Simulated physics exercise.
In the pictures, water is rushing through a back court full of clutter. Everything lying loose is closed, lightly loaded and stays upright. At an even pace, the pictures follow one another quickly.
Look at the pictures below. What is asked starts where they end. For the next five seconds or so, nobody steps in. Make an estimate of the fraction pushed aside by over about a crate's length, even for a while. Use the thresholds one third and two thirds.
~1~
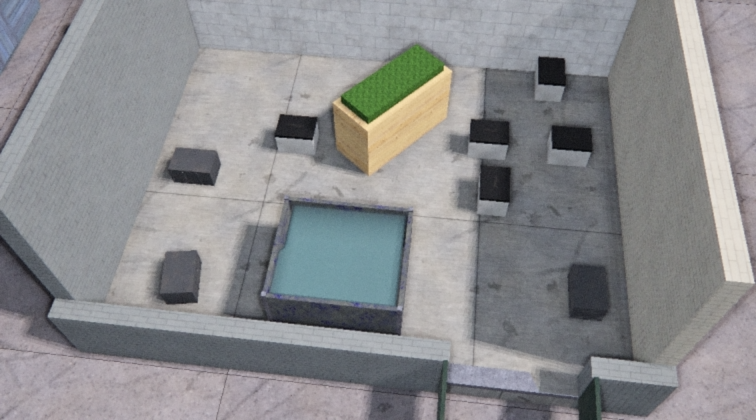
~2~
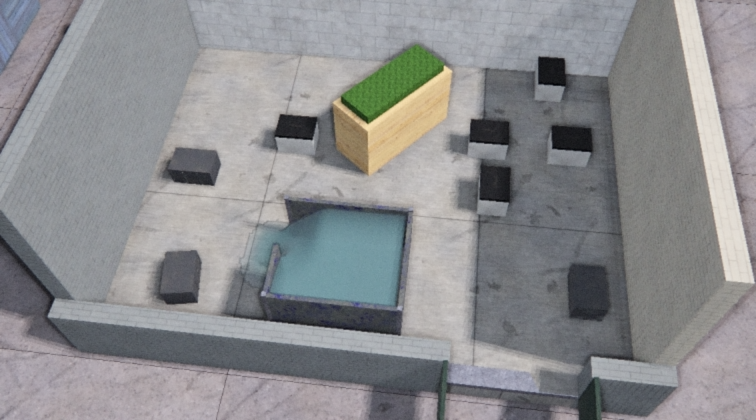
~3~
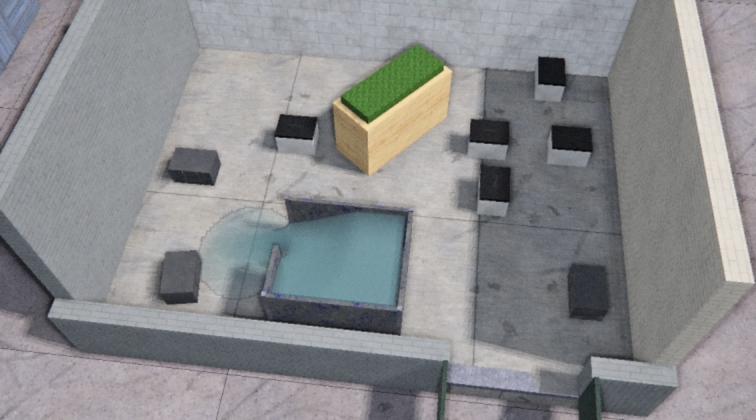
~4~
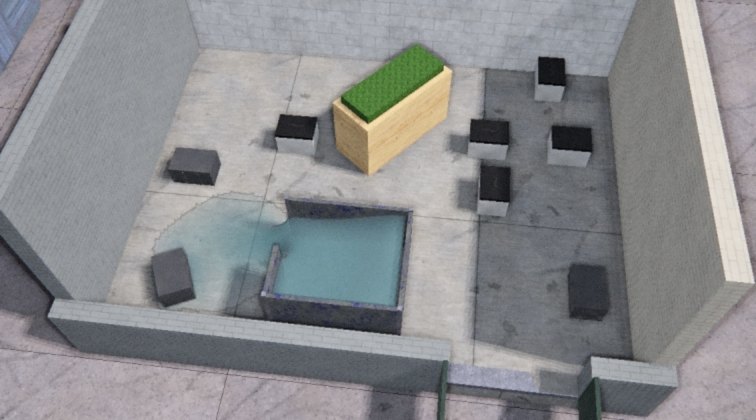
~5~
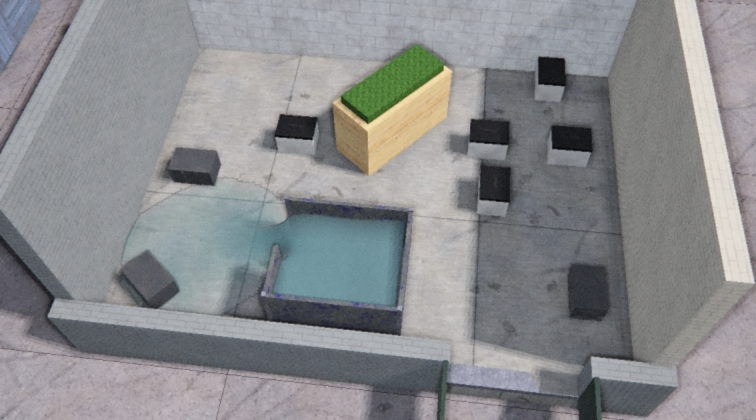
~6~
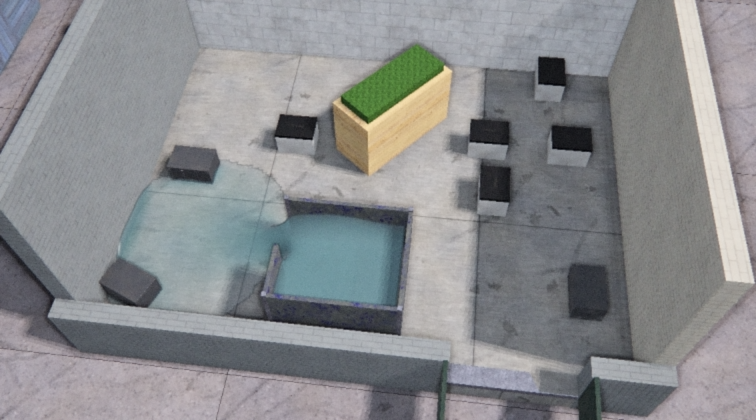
I'd put it under one third.
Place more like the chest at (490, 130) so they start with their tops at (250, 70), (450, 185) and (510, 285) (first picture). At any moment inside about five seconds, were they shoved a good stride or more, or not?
The first travels far, the second sits tight, the third sits tight.
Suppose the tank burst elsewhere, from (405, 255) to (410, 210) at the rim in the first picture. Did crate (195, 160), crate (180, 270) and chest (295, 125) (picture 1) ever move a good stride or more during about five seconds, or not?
Well, in order they come out as below the mark, below the mark and below the mark.
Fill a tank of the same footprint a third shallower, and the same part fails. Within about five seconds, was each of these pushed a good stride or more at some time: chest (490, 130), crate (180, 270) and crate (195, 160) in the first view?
The first stayed below the mark, the next passed the mark, and the last passed the mark.
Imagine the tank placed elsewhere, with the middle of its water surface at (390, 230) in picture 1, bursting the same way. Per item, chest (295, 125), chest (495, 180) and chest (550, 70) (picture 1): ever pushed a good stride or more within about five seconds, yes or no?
First displaced far, then never went far, then never went far.
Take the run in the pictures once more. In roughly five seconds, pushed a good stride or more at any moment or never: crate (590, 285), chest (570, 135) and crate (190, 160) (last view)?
Object by object as listed: Kept nearby, then kept nearby, then got well clear.
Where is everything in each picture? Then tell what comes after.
A crate at (179, 271) rests on the ground; a crate at (193, 160), on the bottom; 0 of 8 have shifted, in the first frame.
A crate at (179, 271), on the bottom; a crate at (193, 160) rests on the ground; 0 of 8 have shifted, in the second frame.
A crate at (179, 271) rests on the ground; a crate at (193, 160) rests on the ground; 0 of 8 have shifted, in the third frame.
A crate at (170, 272) rests on the ground, close to its start; a crate at (193, 160), on the bottom; 1 of 8 have shifted, in the fourth frame.
A crate at (147, 275) rests on the ground, a stride from its start; a crate at (193, 160) rests on the ground; 1 of 8 have shifted, in the fifth frame.
A crate at (127, 280) rests on the ground, a stride from its start; a crate at (192, 158) rests on the ground, close to its start; 1 of 8 have shifted, in the sixth frame.
A moment on, 2 of 8 are well off their spots; 2 afloat.
Next, 1 of 8 are well off their spots; 2 afloat.
Later, 2 of 8 are well off their spots; 1 afloat.
In the end, 2 of 8 are well off their spots, and 2 have been at some point; 2 afloat.
